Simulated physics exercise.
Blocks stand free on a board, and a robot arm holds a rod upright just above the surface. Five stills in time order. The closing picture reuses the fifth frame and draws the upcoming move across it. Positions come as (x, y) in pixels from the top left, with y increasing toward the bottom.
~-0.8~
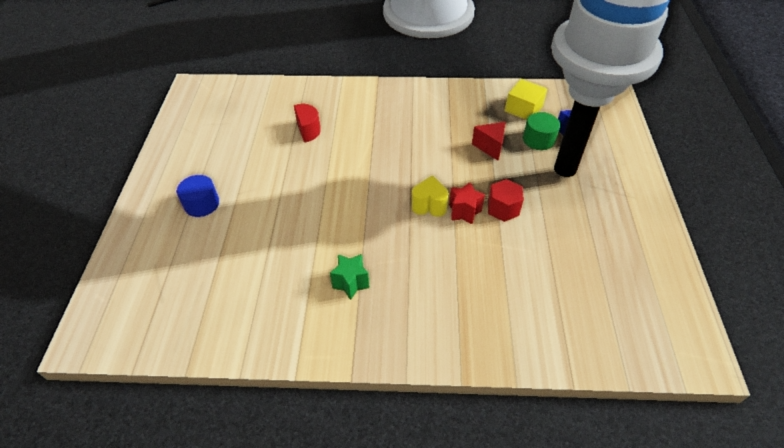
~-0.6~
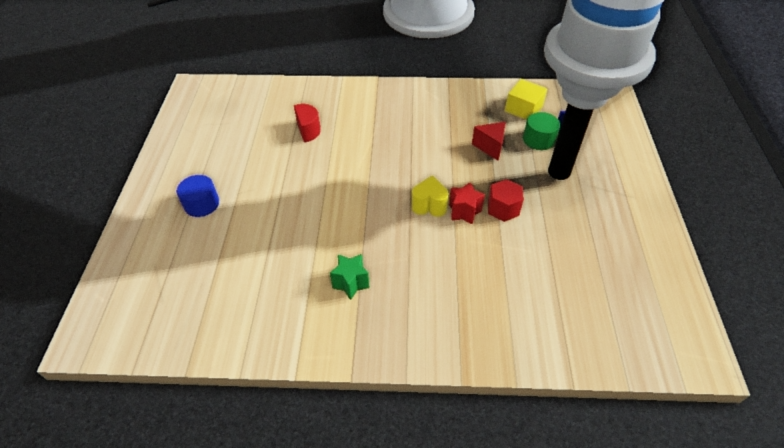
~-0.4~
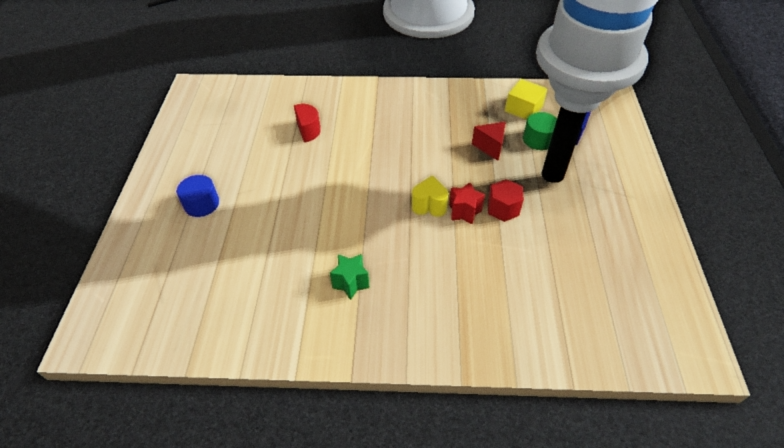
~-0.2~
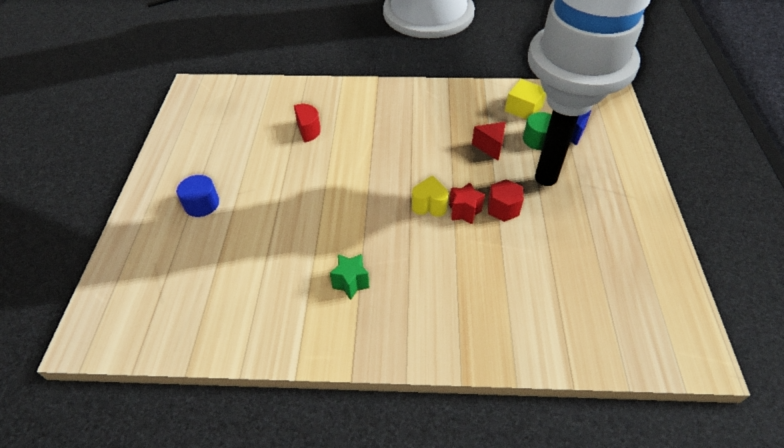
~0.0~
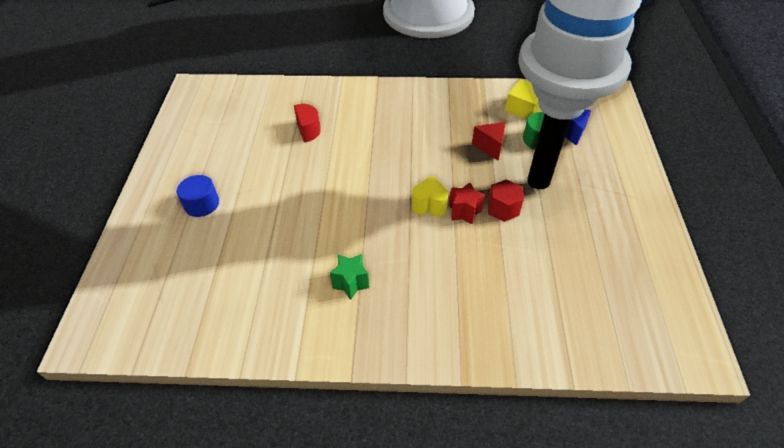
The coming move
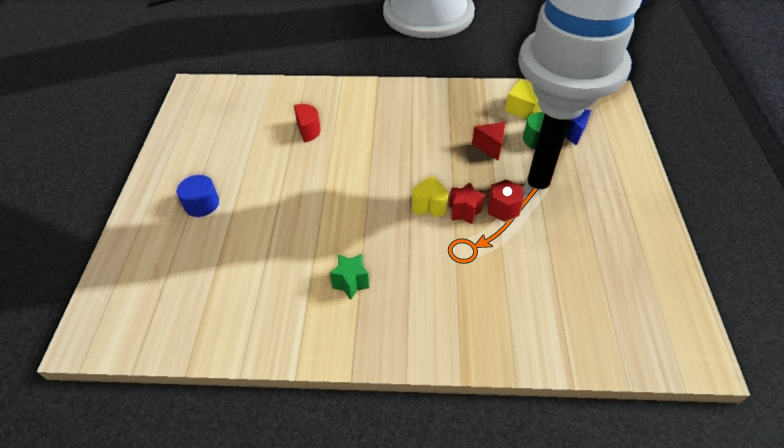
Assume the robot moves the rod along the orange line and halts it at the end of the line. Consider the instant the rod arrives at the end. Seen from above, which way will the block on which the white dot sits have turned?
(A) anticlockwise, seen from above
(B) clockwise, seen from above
The answer is B.
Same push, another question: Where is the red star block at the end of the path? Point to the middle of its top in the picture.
In the picture, it is at (448, 191).
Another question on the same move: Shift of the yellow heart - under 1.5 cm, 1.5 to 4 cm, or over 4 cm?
Between 1.5 and 4 cm.
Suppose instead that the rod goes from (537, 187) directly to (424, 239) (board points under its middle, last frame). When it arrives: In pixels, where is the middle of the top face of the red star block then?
Around (400, 224).
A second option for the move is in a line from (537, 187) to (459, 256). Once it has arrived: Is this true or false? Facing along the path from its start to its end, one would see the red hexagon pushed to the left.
The statement is false.
The drawn path runs from (537, 187) by way of (518, 211) and (497, 235) to (463, 251); the dot is on the red hexagon.
What follows on the original path. One third of the way, rod at (520, 205); red star block at (460, 194); red hexagon at (494, 199), turned 25° clockwise.
Two thirds of the way, rod at (497, 229); yellow heart at (421, 186); red star block at (452, 192), turned 20° clockwise; red hexagon at (471, 211), turned 85° clockwise.
At the end, rod at (464, 245); yellow heart at (415, 181), turned 15° anticlockwise; red star block at (448, 191), turned 50° clockwise; red triangular block not moved; red hexagon at (451, 214), turned 120° clockwise.
